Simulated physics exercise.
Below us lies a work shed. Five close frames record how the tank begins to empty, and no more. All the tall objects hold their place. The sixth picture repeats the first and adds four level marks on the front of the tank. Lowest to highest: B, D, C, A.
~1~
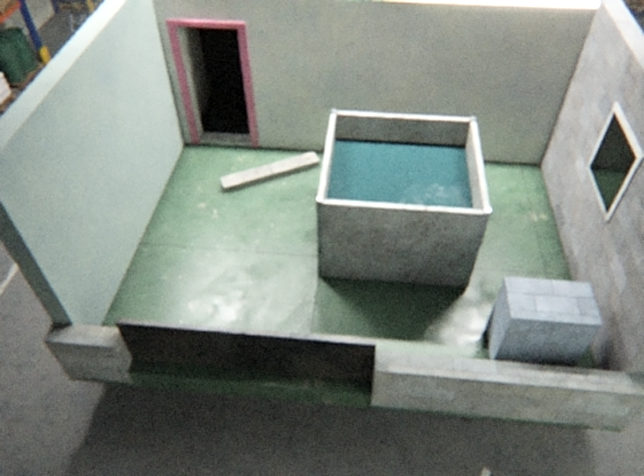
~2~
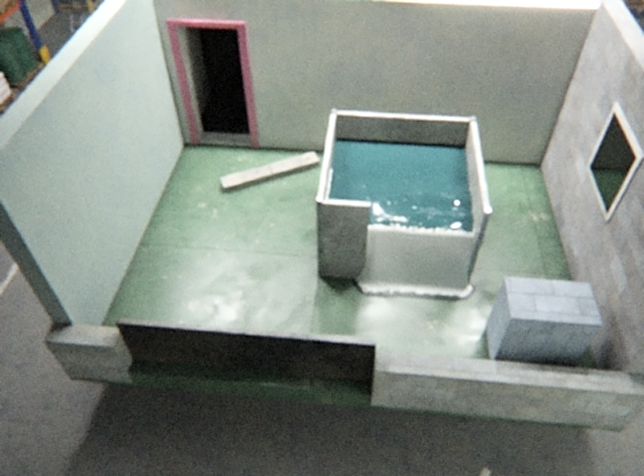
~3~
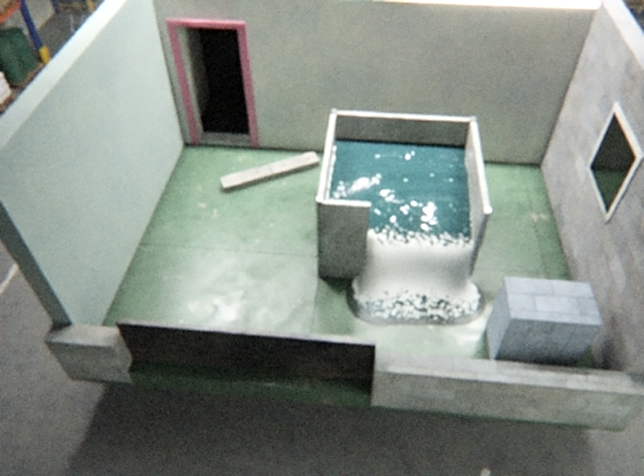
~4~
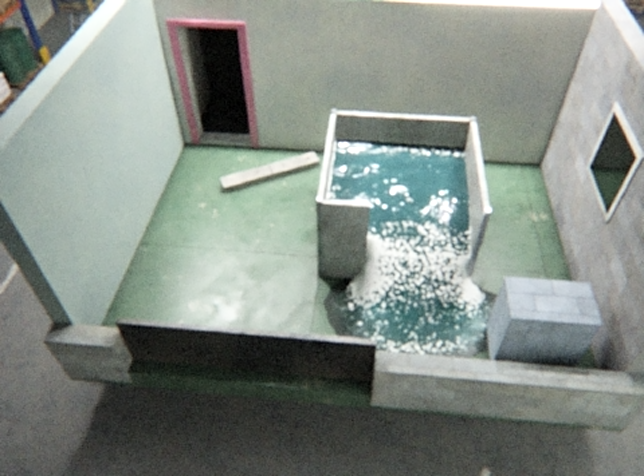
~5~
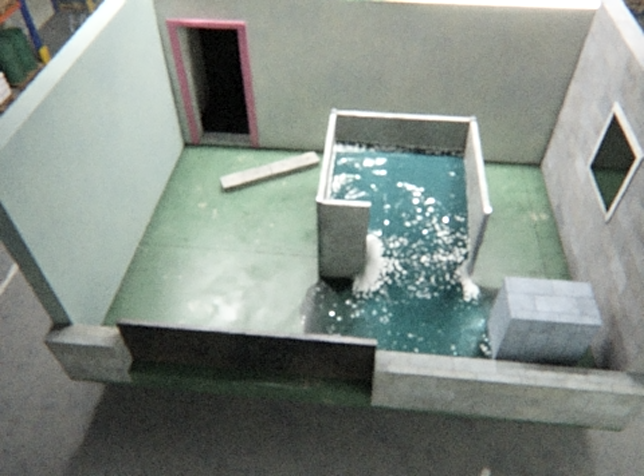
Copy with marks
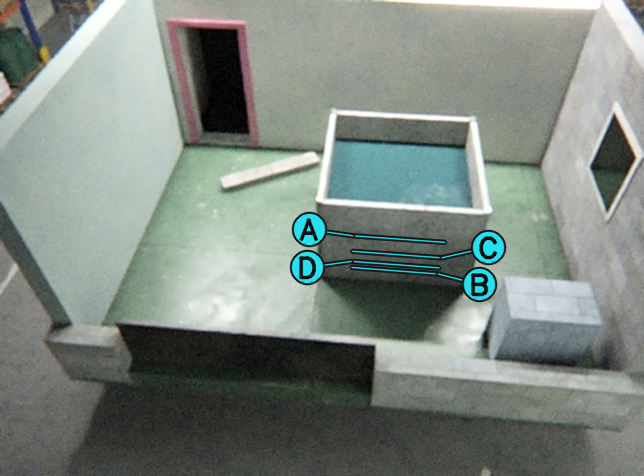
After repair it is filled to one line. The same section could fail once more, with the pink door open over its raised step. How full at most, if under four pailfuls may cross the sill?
D will do.
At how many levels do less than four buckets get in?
Two of them.
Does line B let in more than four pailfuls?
No, not at all.
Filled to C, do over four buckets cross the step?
Yes.
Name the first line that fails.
It is C.
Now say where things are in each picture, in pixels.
Water in the tank at rest, its middle at (400, 181); foot of the pink doorway at (226, 145); shut gate at (246, 337), in the first picture.
In the second picture, 2 % of the ground under water, visible out to (468, 291).
In the third picture, 5 % of the ground under water, visible out to (359, 309).
In the fourth picture, 10 % of the ground under water, visible out to (481, 321).
Water covers 16 % of the ground, its front hidden from here, in the fifth picture.
In cyan, A at (398, 239); B at (394, 270); C at (396, 254); D at (395, 264); from the bottom up B, D, C, A.
Choosing A, dozens of bucketfuls pour in.
Choosing B, nothing gets over.
Choosing C, about 10 bucketfuls get in.
Choosing D, a bucket or two gets in.
